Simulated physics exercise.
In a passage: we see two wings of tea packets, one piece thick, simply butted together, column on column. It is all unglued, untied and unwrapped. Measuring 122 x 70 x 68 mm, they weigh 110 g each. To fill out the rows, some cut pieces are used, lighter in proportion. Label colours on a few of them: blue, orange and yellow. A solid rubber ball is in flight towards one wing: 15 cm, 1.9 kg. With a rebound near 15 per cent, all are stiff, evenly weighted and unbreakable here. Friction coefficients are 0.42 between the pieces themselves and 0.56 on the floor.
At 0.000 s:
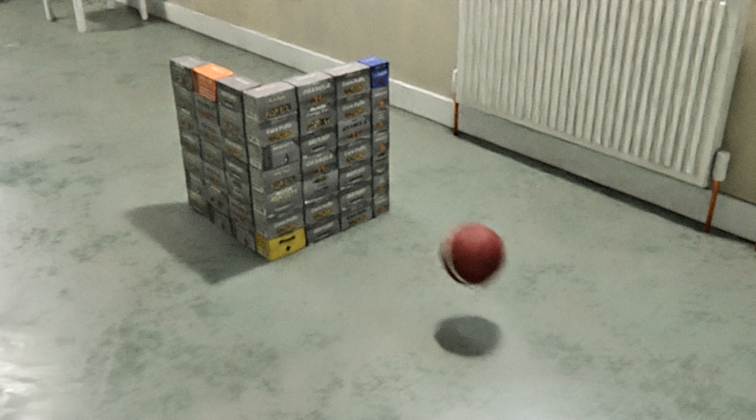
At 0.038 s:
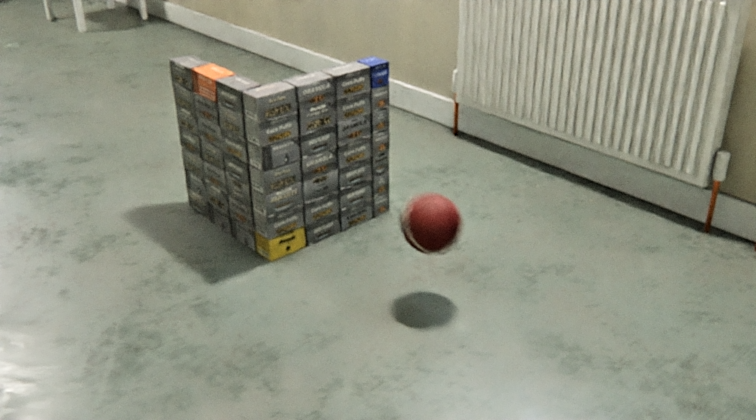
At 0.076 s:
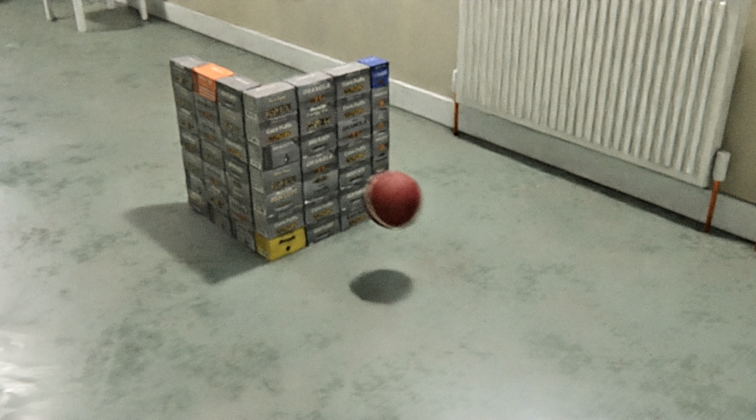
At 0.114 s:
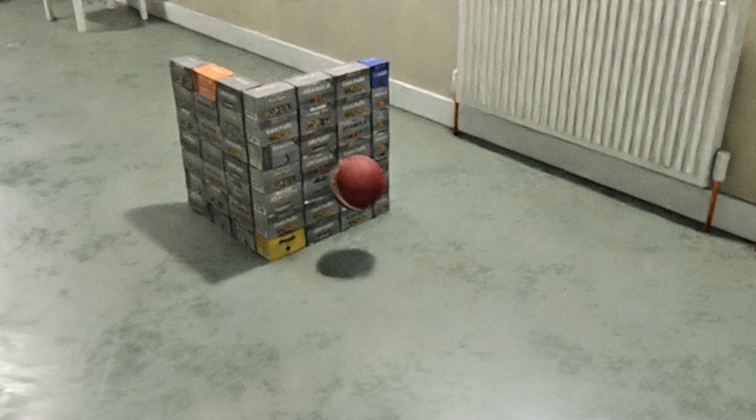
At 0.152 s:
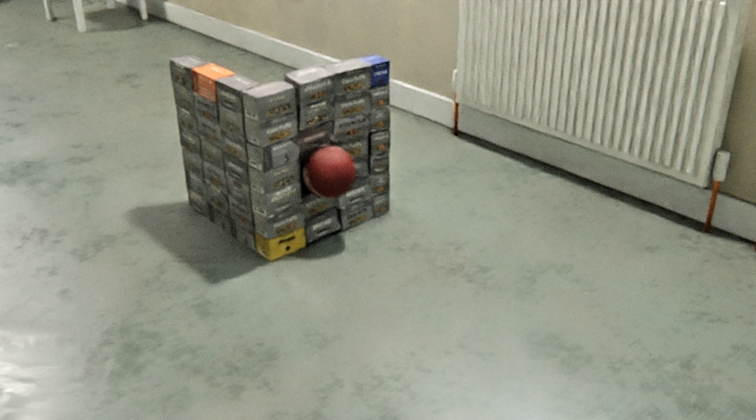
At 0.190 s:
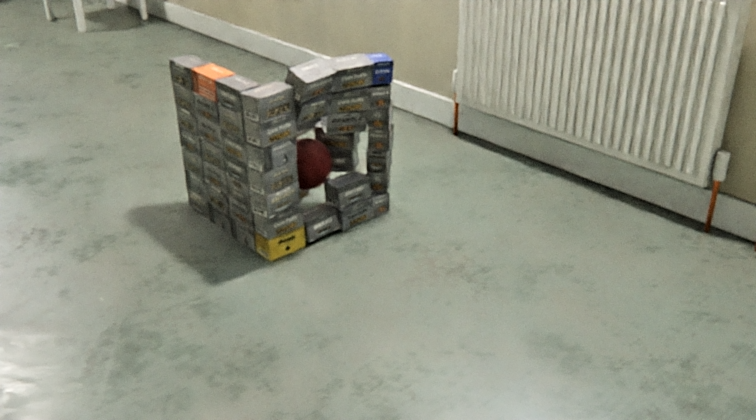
A wall of stacked grey packets is struck by a red ball that punches through one wing.
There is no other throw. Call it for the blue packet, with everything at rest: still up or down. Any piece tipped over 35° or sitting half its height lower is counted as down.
Falls.
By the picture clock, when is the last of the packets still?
At roughly 1.0 s.
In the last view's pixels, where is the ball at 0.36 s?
I'd put it somewhere around (237, 145).
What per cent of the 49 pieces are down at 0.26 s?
By then 15 %.
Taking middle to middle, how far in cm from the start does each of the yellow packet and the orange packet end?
For yellow it's 0 cm, and for orange it's 0 cm.
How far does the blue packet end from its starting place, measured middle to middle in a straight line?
About 43 cm from where it started.
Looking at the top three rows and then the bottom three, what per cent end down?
I'd put the top at 40 per cent and the bottom at 30 per cent.
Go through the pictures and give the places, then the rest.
In the first frame (we follow the side turned to the camera), ball (473, 255) 47 cm from contact, 3.7 m/s; blue packet (381, 75); orange packet (203, 86); yellow packet (288, 244); no piece has moved.
The second frame shows ball (431, 224) 33 cm from contact, 3.7 m/s; blue packet (381, 75).
The third frame shows ball (393, 200) 20 cm from contact, 3.6 m/s; blue packet (381, 75).
The fourth frame shows ball (358, 183) 58 mm from contact, 3.6 m/s; blue packet (381, 75).
The fifth frame shows ball (329, 173) after contact, 2.6 m/s; blue packet (381, 74); steepest lean 14°, the packet at (315, 139); 16 stirred so far.
The sixth frame shows ball (307, 164) after contact, 2.6 m/s; blue packet (383, 73) tipped 5°; yellow packet (288, 244); orange packet (203, 86); steepest lean 46°, the packet at (303, 133); 1 of the 49 packets down, 22 disturbed in all.
Around 0.26 s, ball still moving; 7 of the 49 packets down; blue packet tipped 8°.
Around 0.36 s, ball still moving; 13 of the 49 packets down; blue packet tipped 35°, 36 mm lower.
Around 0.52 s, ball still moving; 17 of the 49 packets down; blue packet on its side.
Around 0.74 s, ball still moving; 18 of the 49 packets down; blue packet on its side.
Finally (1.4 s), ball rolling away; 18 of the 49 packets down; blue packet on its side; yellow packet unmoved; orange packet unmoved. Seen by the last camera, middles, blue packet near (411, 205), yellow packet near (281, 239).
